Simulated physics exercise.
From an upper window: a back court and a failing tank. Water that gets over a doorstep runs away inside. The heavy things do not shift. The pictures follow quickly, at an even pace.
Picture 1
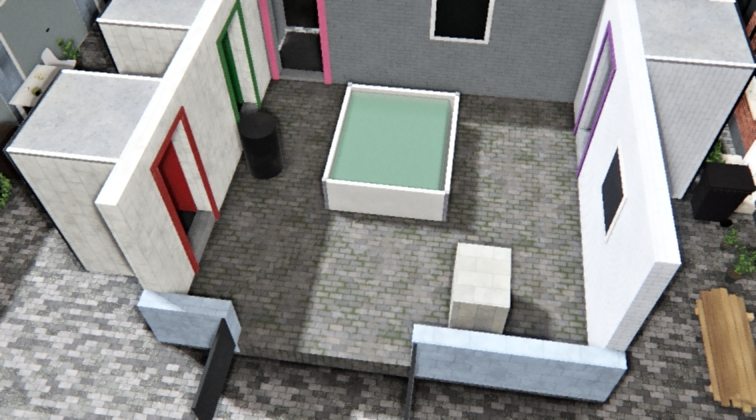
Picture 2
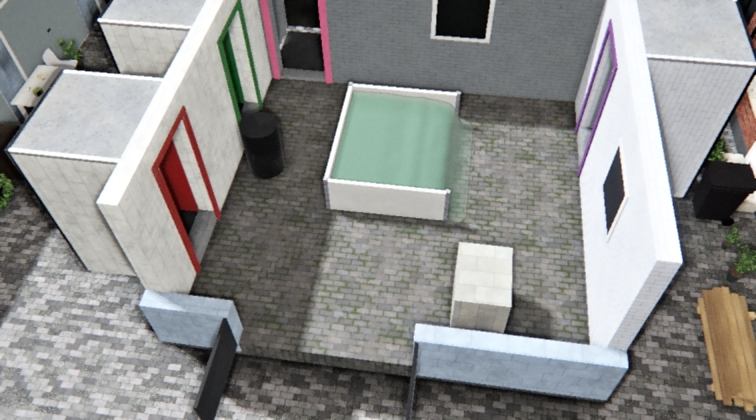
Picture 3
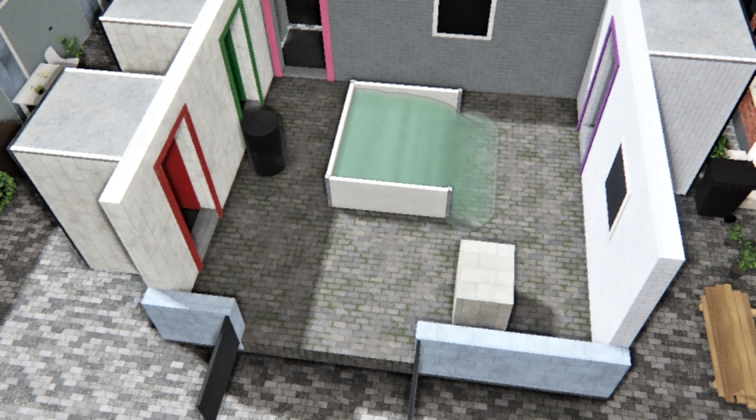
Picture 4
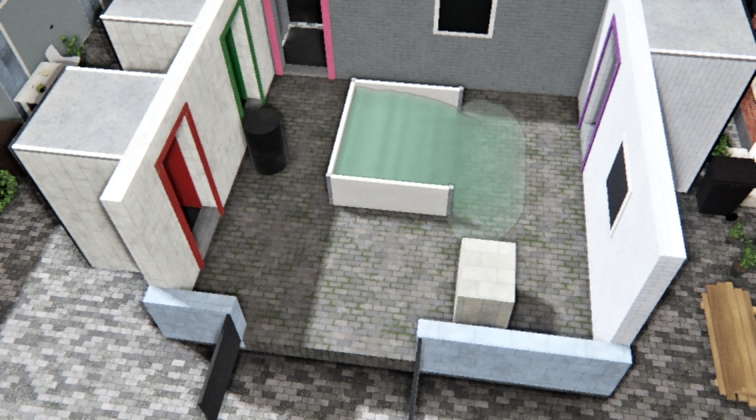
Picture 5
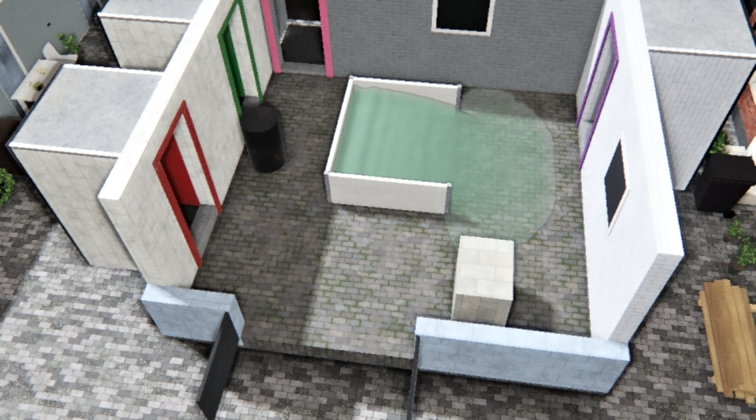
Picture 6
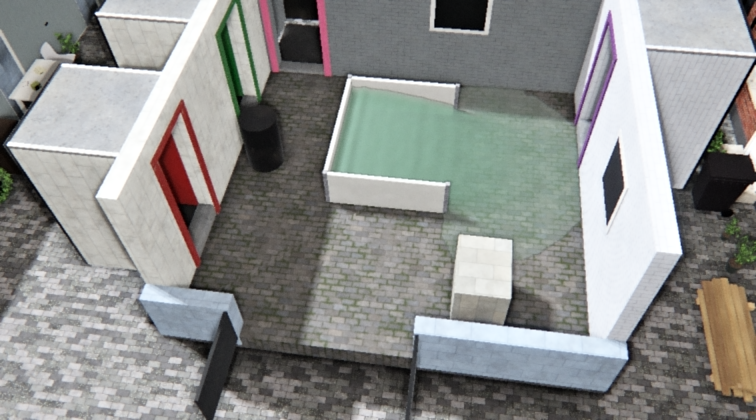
A white-walled tank opens on its right side and green water spreads across the paving.
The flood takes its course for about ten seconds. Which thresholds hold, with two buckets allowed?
The green door admits no more than that; the purple door lets in a lot; the red door admits no more than that; the pink door lets in a lot.
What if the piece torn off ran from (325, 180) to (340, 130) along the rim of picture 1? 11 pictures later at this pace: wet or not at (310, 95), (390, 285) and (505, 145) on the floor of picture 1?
As listed: Wet, not flooded, free of water.
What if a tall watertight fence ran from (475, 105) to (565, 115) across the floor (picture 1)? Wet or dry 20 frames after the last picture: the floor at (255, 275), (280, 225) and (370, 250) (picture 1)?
As listed: No water, dry, free of water.
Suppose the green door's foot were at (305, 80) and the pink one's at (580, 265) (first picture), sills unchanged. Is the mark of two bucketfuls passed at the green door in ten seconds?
The green one keeps below it.
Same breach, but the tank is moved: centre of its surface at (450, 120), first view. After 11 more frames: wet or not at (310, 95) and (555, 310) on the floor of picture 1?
In that order: Not flooded, awash.
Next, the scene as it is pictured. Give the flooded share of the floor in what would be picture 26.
Close to 50 %.
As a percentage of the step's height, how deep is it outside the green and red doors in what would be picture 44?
In turn 50 and 20 per cent.
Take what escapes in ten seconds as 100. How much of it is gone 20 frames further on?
Close to 40 %.
A moment on, water covers 30 % of the floor; the green door not reached, the purple door over two buckets in, the red door not reached, the pink door not reached.
Next, water covers 35 % of the floor; the green door not reached, the purple door over two buckets in, the red door not reached, the pink door not reached.
Then, water covers 50 % of the floor; the green door not reached, the purple door far over two buckets in, the red door not reached, the pink door not reached.
Later, water covers 90 % of the floor; the green door wet at the sill, nothing in, the purple door far over two buckets in, the red door wet at the sill, nothing in, the pink door under two buckets in.
In the end, water covers 95 % of the floor; the green door wet at the sill, nothing in, the purple door far over two buckets in, the red door wet at the sill, nothing in, the pink door over two buckets in.
